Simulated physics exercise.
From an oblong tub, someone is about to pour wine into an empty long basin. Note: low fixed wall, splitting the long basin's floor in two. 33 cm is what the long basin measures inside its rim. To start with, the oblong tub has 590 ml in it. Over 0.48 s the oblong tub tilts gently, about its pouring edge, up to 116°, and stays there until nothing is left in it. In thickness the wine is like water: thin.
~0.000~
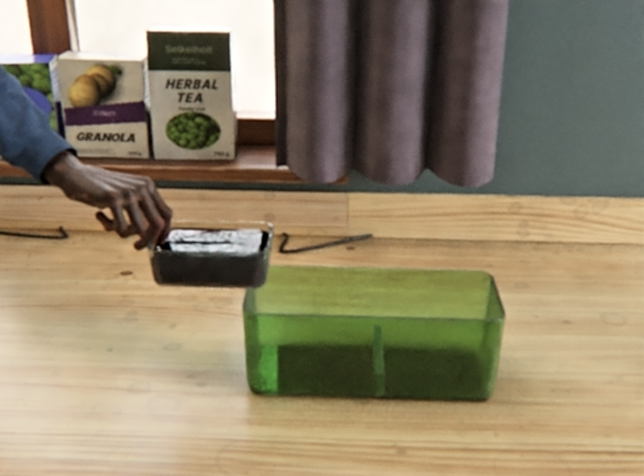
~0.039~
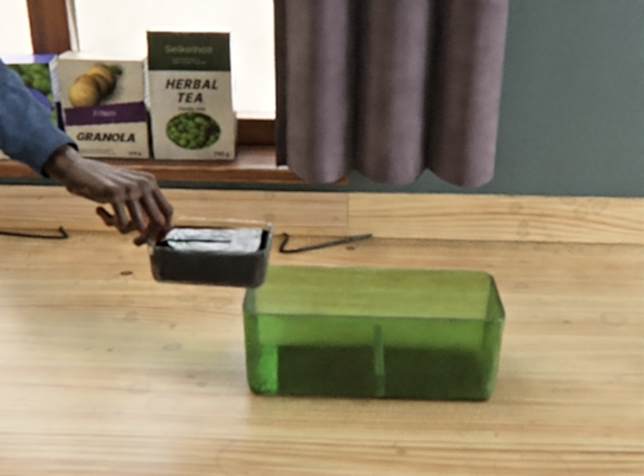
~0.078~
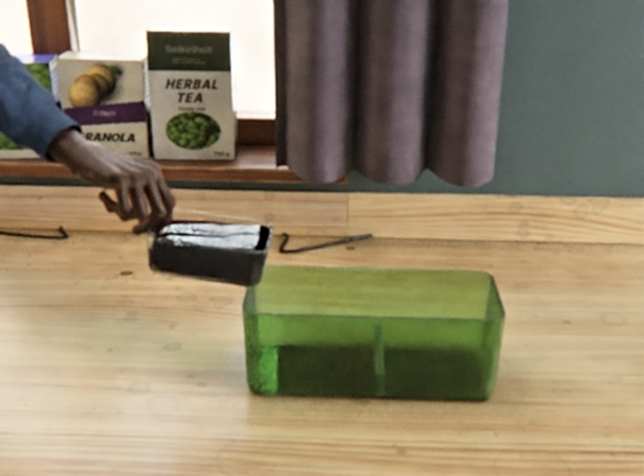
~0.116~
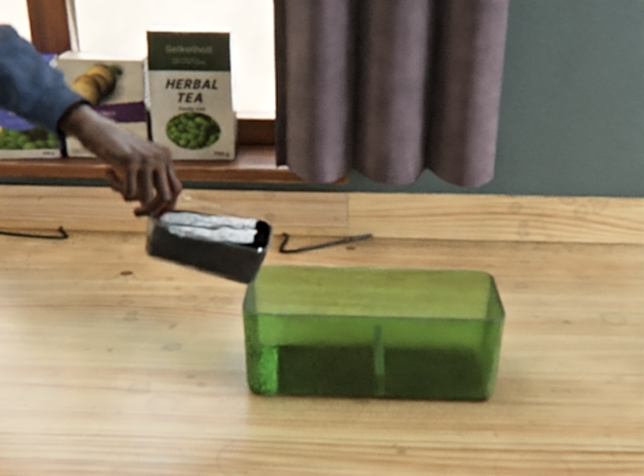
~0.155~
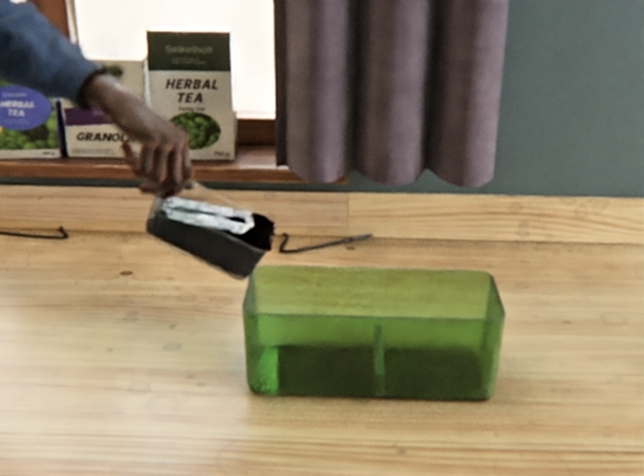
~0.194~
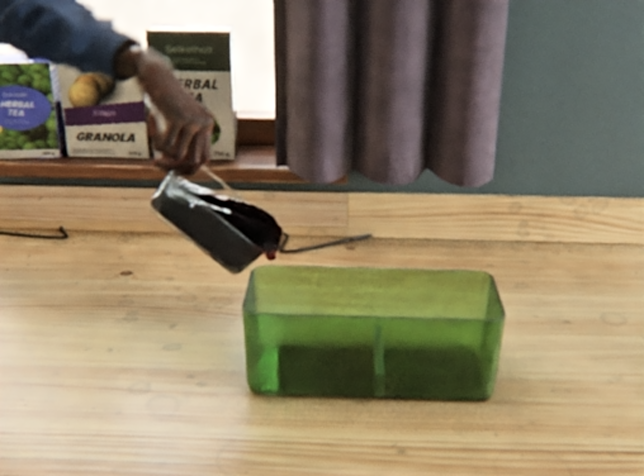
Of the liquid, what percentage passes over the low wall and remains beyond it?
The far part has about 20 per cent.
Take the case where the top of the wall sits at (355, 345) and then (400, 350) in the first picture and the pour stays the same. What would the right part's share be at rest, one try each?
First 40, then 20 per cent.
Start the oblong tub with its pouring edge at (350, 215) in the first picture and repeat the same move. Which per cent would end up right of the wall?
Result then: Approx. 65 %.
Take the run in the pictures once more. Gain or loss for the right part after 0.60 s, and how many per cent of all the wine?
Looks like it went upward, around 5 per cent.
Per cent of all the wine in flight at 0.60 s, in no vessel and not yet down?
I'd put it at about 7 per cent of the liquid.
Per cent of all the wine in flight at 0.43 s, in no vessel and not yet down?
About 56 per cent.
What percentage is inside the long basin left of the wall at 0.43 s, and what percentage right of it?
About 34 left, 0 right.
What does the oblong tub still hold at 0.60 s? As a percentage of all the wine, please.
Close to 0 in a hundred.
After 0.43 s the tilt is 113° and 11 per cent is still to pour, 34 is left of the wall and 0 right of it.
After 0.60 s the tilt is 116° and 0 per cent is still to pour, 78 is left of the wall and 15 right of it.
After 0.78 s the tilt is 116° and 0 per cent is still to pour, 71 is left of the wall and 19 right of it.
After 0.98 s the tilt is 116° and 0 per cent is still to pour, 73 is left of the wall and 20 right of it.
In the end 73 per cent lies left of the wall, 20 right of it and 7 outside.
